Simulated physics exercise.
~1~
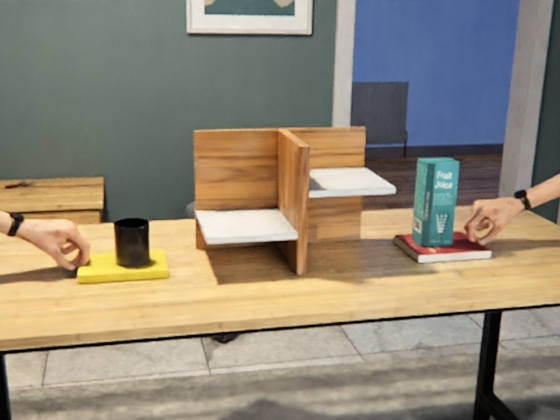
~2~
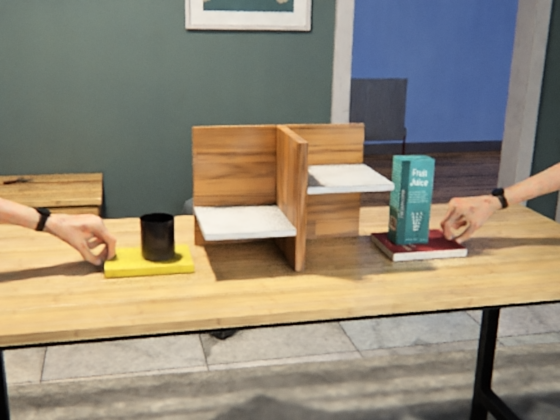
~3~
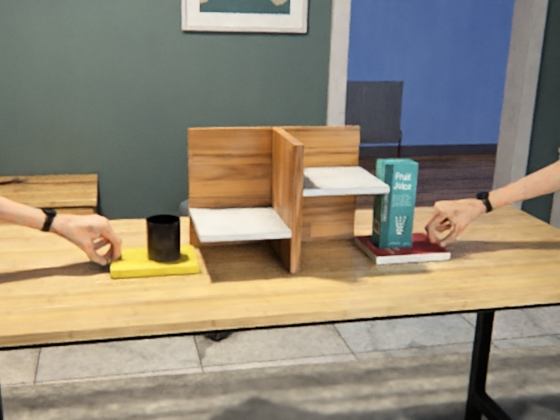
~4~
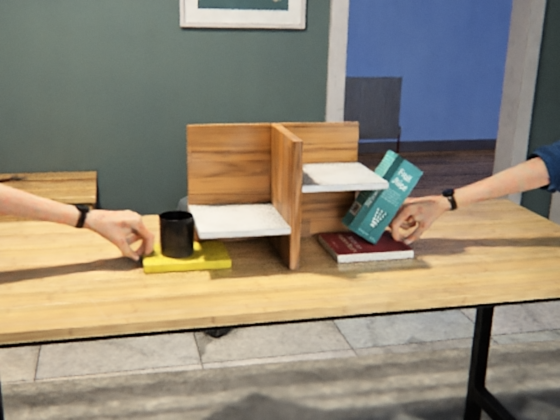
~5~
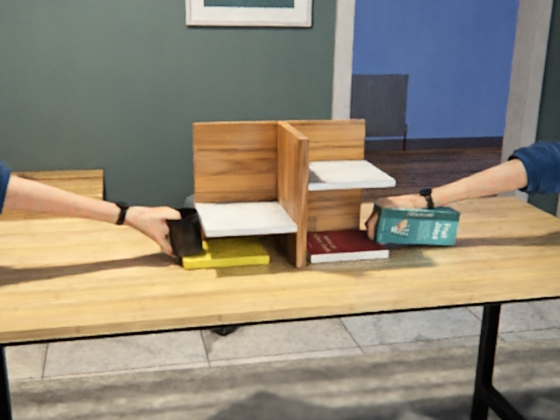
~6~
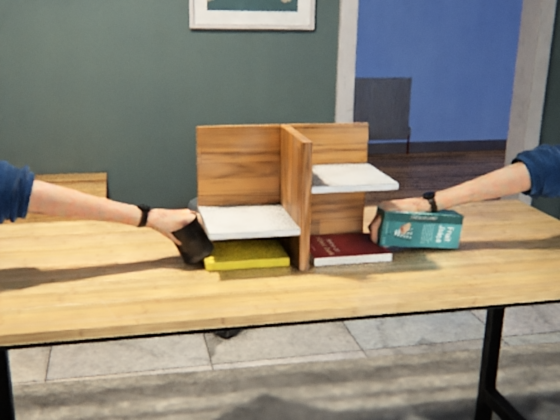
On a wooden table, two hands pushing a yellow board and red book beneath shelves, scraping off a black cup and toppled turquoise carton.
